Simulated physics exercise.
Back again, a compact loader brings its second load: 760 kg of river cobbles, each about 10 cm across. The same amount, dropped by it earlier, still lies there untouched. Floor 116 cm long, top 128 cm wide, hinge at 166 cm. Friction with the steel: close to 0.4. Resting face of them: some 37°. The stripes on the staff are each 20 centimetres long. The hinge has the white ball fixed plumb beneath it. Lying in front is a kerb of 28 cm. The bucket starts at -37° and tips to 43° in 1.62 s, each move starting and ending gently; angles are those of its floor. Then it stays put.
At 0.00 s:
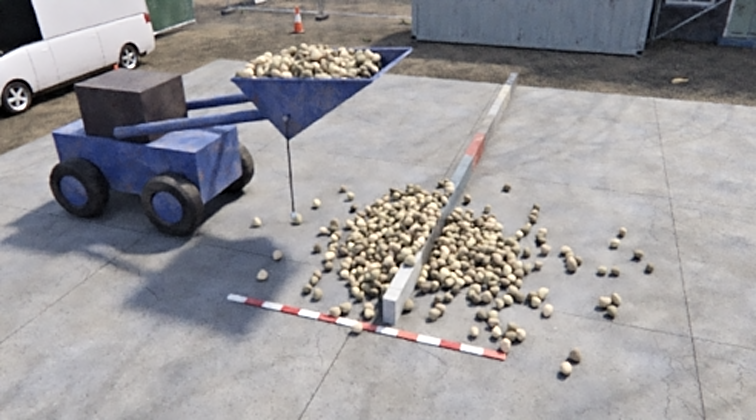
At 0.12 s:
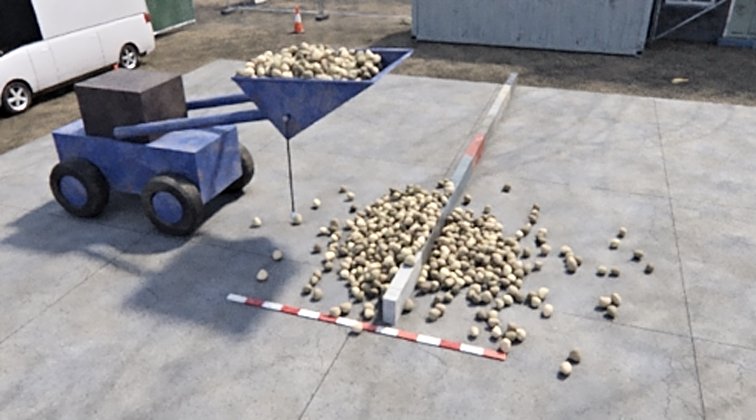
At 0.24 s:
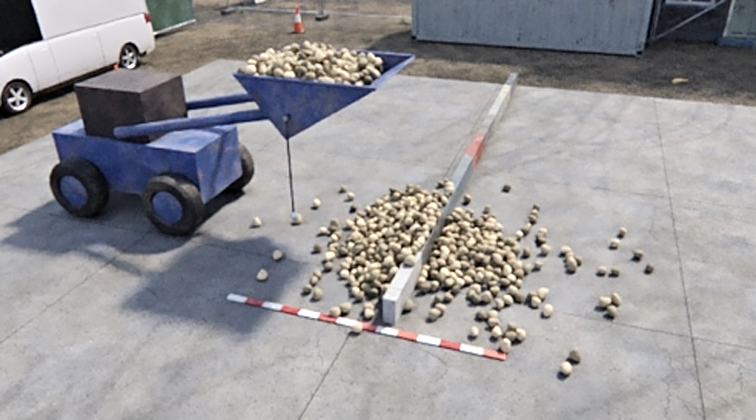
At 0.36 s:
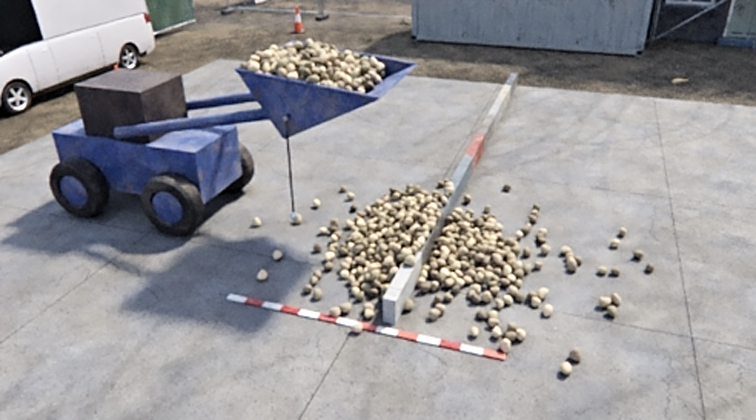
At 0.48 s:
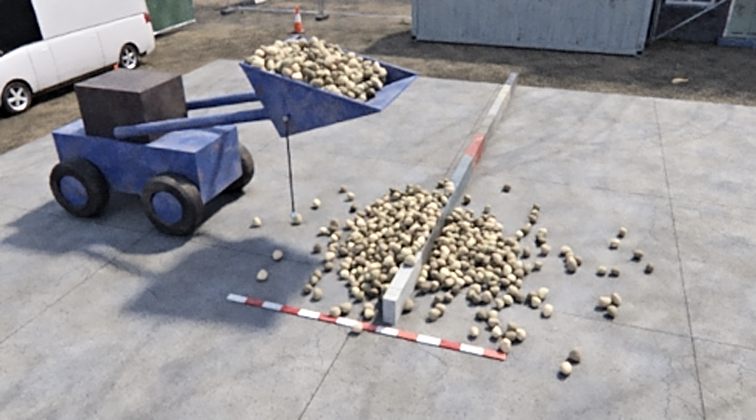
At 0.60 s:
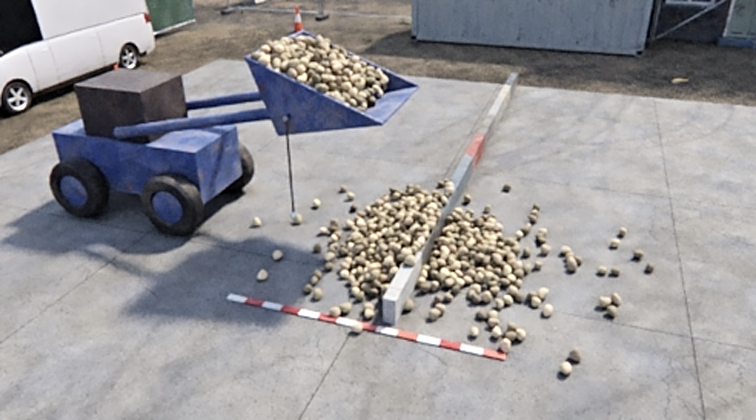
A blue loader with dark wheels and a raised bucket full of pale and brown stones stands at left on a sunlit concrete yard, seen from above by a still camera. A pile of similar stones lies across a long grey kerb, behind a red-and-white staff, with a white van and containers beyond. The bucket tilts steadily forward, its front lip lowering as the stones shift slightly inside it.
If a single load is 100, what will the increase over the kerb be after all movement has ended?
The increase will be around 23 per cent.
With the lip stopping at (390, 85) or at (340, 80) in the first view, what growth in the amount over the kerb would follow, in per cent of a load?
Near 45 in a hundred, then near 5 in a hundred.
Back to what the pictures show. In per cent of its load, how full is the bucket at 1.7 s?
It holds some 30 percent.
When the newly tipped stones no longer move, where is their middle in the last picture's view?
(399, 229).
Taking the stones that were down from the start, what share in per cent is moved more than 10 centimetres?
I'd put it at about 20 per cent.
After 1.2 s the floor is at 31°; in per cent of one load, 98 in the bucket, 65 on this side of the kerb, 37 over the kerb; the foremost stones are at (622, 270).
After 1.7 s the floor is at 43°; in per cent of one load, 32 in the bucket, 130 on this side of the kerb, 38 over the kerb; the foremost stones are at (622, 270).
After 2.1 s the floor is at 43°; in per cent of one load, 3 in the bucket, 145 on this side of the kerb, 52 over the kerb; the foremost stones are at (622, 270).
After 4.9 s the floor is at 43°; in per cent of one load, 0 in the bucket, 140 on this side of the kerb, 60 over the kerb; the foremost stones are at (622, 270). Net gain over the kerb, 23.
